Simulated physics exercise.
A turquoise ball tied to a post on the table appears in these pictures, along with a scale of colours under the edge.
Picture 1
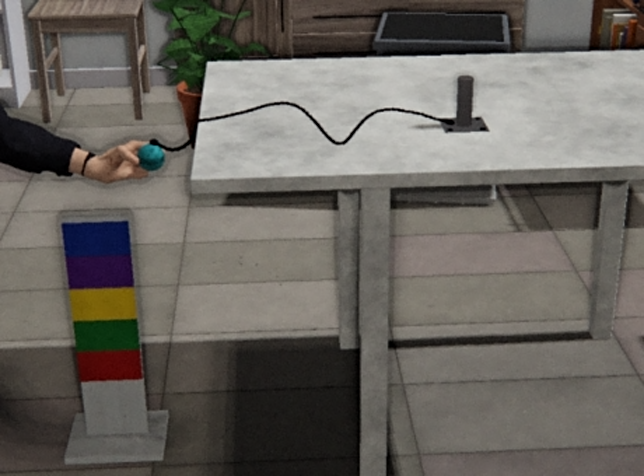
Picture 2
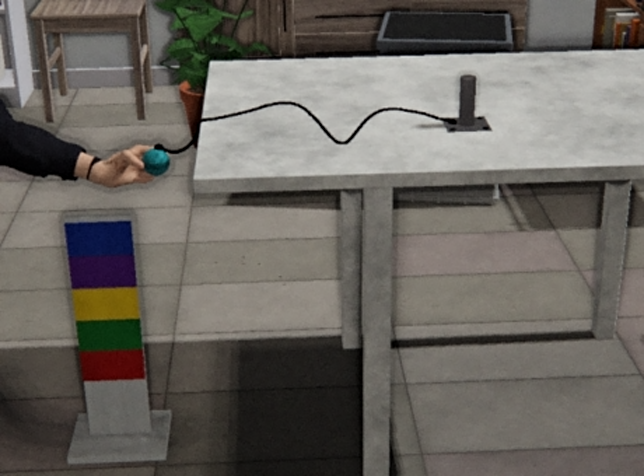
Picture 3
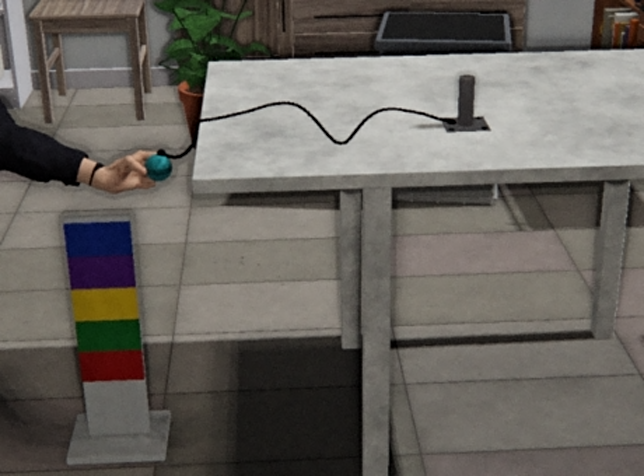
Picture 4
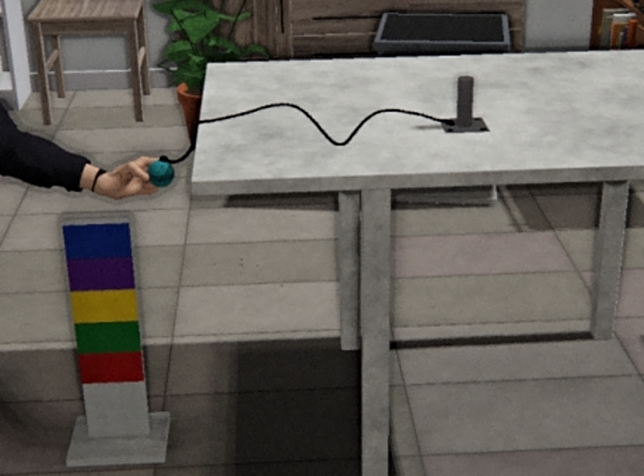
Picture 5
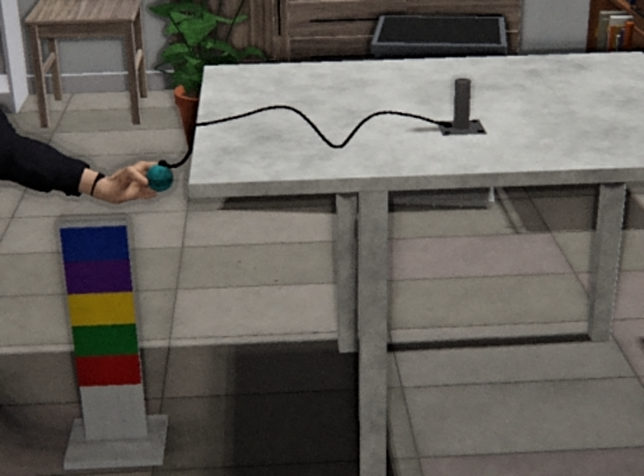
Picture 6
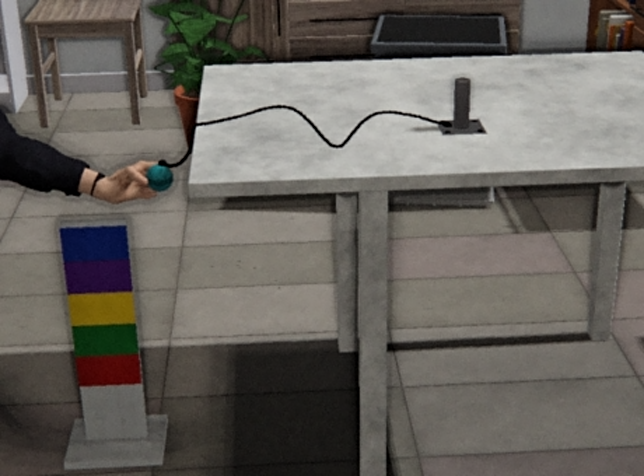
A hand held a turquoise ball on a black cord beside a pale table, above a striped colour scale, and lowered it slightly while drifting a little right, then kept it nearly still.
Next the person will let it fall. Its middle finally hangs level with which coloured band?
With the red band.
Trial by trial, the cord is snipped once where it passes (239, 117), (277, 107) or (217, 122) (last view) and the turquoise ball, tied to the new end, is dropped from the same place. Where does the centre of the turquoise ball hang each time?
In order, roughly (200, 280), (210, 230) and (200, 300).
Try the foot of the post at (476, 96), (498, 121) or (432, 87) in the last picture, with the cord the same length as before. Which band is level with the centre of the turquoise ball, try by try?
Post by post, in the given order: Green; green; red.
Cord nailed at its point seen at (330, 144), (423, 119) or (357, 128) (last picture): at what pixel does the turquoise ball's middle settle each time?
In order of the tries: About (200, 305), then (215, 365), then (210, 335).
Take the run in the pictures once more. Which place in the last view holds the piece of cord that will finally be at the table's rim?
Location: About (318, 131).
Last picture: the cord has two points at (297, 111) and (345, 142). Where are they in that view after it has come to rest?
First: (200, 198). Second: (264, 130).
Soon after, ball near (223, 371); level with red.
After that, ball near (202, 371); level with red.
In the end, ball near (215, 373); level with red. Its middle rests at the red band.
